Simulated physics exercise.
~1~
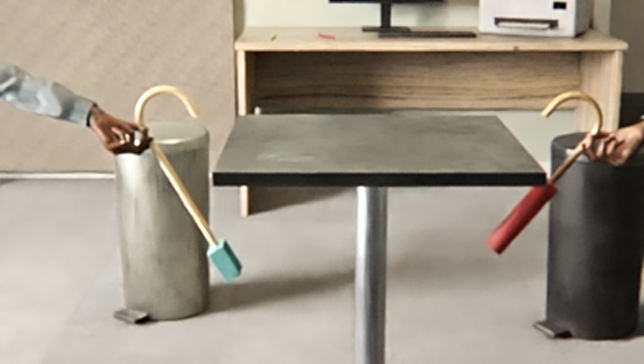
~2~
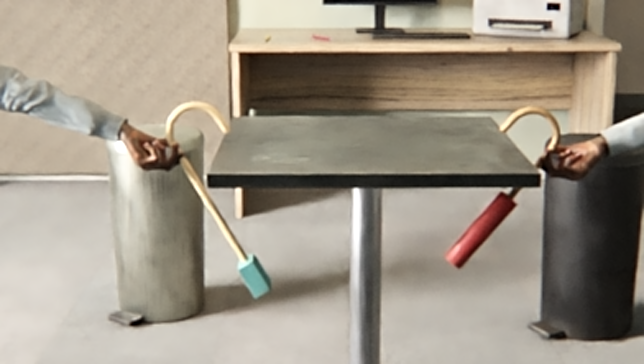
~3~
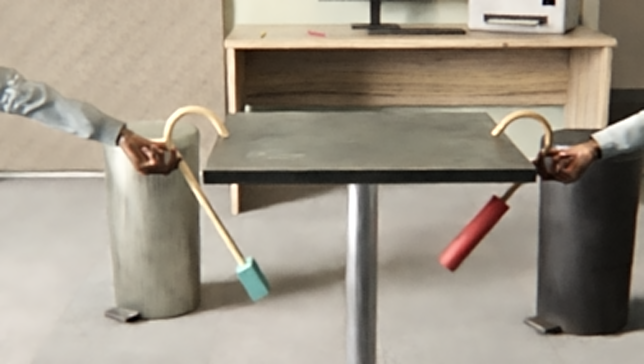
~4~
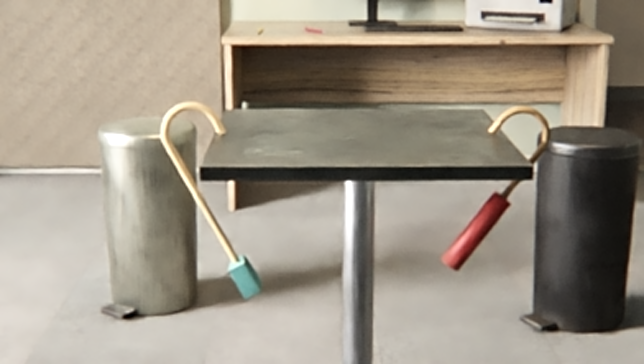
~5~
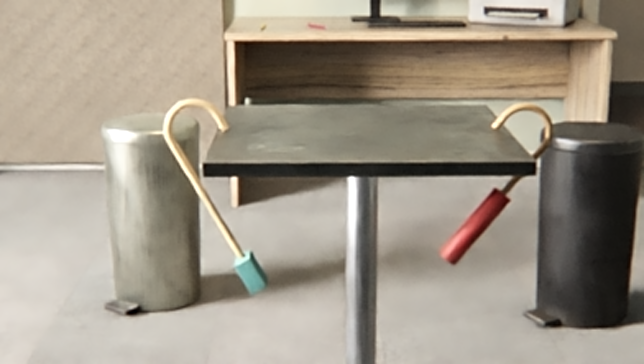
Two hands reach in from the left and right sides of a room, seen from the front by a slightly swaying camera, toward a dark square table on a metal post. The left hand holds a turquoise brush with a curved handle, and the right holds a red umbrella with a similar handle. Behind them stand a silver bin, a black bin and a wooden desk with a printer. The hands move both things inward until their hooks meet the table's opposite edges. Then the hands let go and withdraw from view, and the brush and umbrella stay hanging there, tilted and still.
